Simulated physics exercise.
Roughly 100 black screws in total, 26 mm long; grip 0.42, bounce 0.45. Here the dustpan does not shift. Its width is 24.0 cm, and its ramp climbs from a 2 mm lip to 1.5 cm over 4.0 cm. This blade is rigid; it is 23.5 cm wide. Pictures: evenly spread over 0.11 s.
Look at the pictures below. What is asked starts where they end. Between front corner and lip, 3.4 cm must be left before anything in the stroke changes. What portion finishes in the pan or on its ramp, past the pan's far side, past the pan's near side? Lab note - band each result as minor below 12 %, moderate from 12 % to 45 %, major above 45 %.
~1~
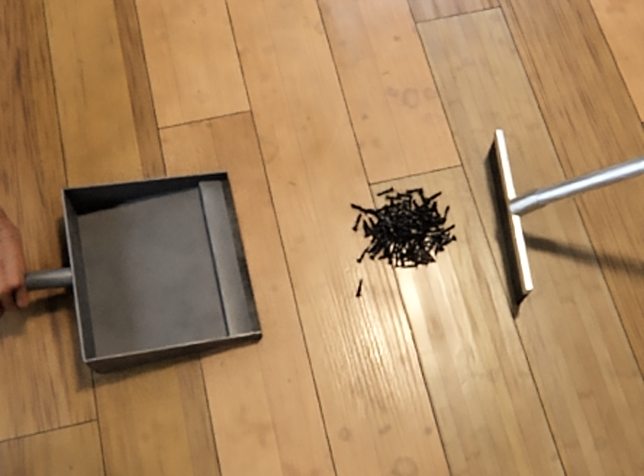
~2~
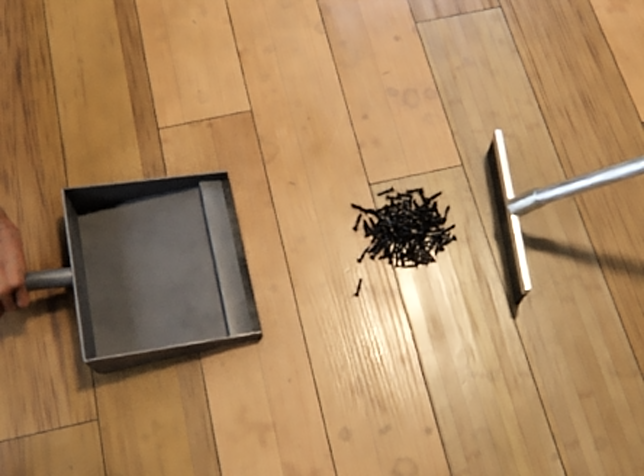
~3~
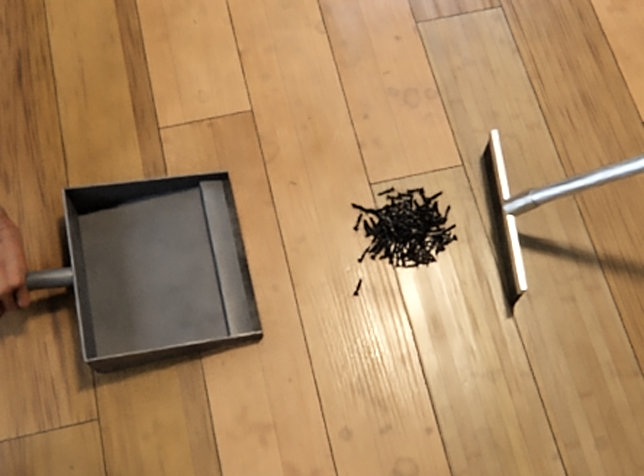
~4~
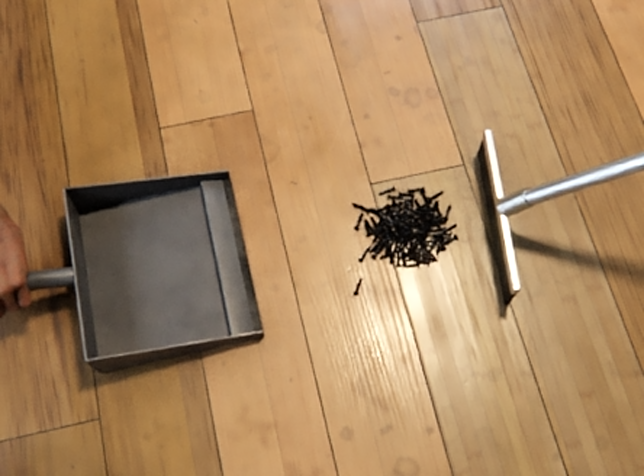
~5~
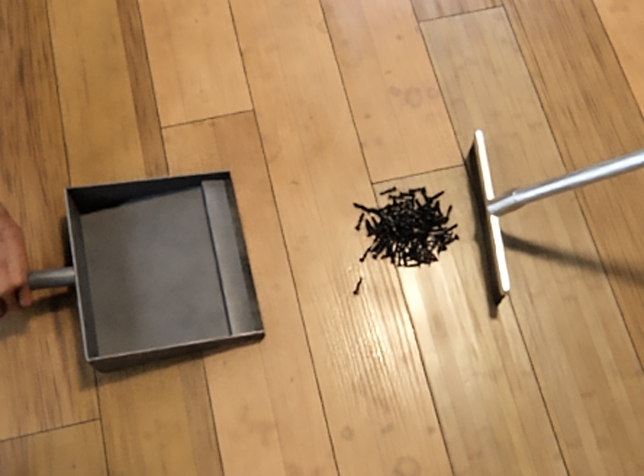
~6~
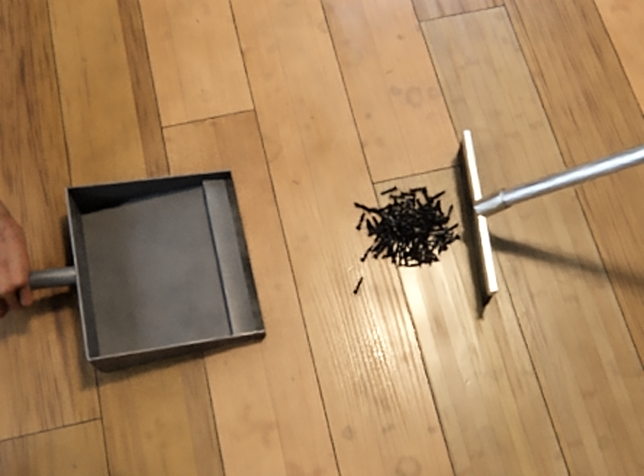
One by one: Pan: A medium share, far side: A low share, near side: A low share.
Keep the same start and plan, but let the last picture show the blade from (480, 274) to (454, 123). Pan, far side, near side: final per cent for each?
Pan: 25, far side: 25, near side: 0.
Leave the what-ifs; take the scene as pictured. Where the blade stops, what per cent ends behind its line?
Around 0 per cent.
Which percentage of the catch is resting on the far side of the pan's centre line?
Estimate: Close to 60 %.
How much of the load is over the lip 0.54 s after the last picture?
Some 25 in a hundred by that moment.
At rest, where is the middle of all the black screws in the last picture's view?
Resting centre estimate: Around (251, 234).
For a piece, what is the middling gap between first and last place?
That distance is around 24 cm.
Then, 0.18 s after the last picture, middle of the blade 18 cm from the lip; 0 % over the lip, far side 0 %, near side 0 %.
Then, 0.29 s after the last picture, middle of the blade 9 cm from the lip; 0 % over the lip, far side 0 %, near side 0 %.
Then, 0.54 s after the last picture, middle of the blade 5 cm from the lip; 25 % over the lip, far side 0 %, near side 0 %.
In the end, pan 25 %, far side 0 %, near side 0 %, in front of the lip or behind the blade 70 %.
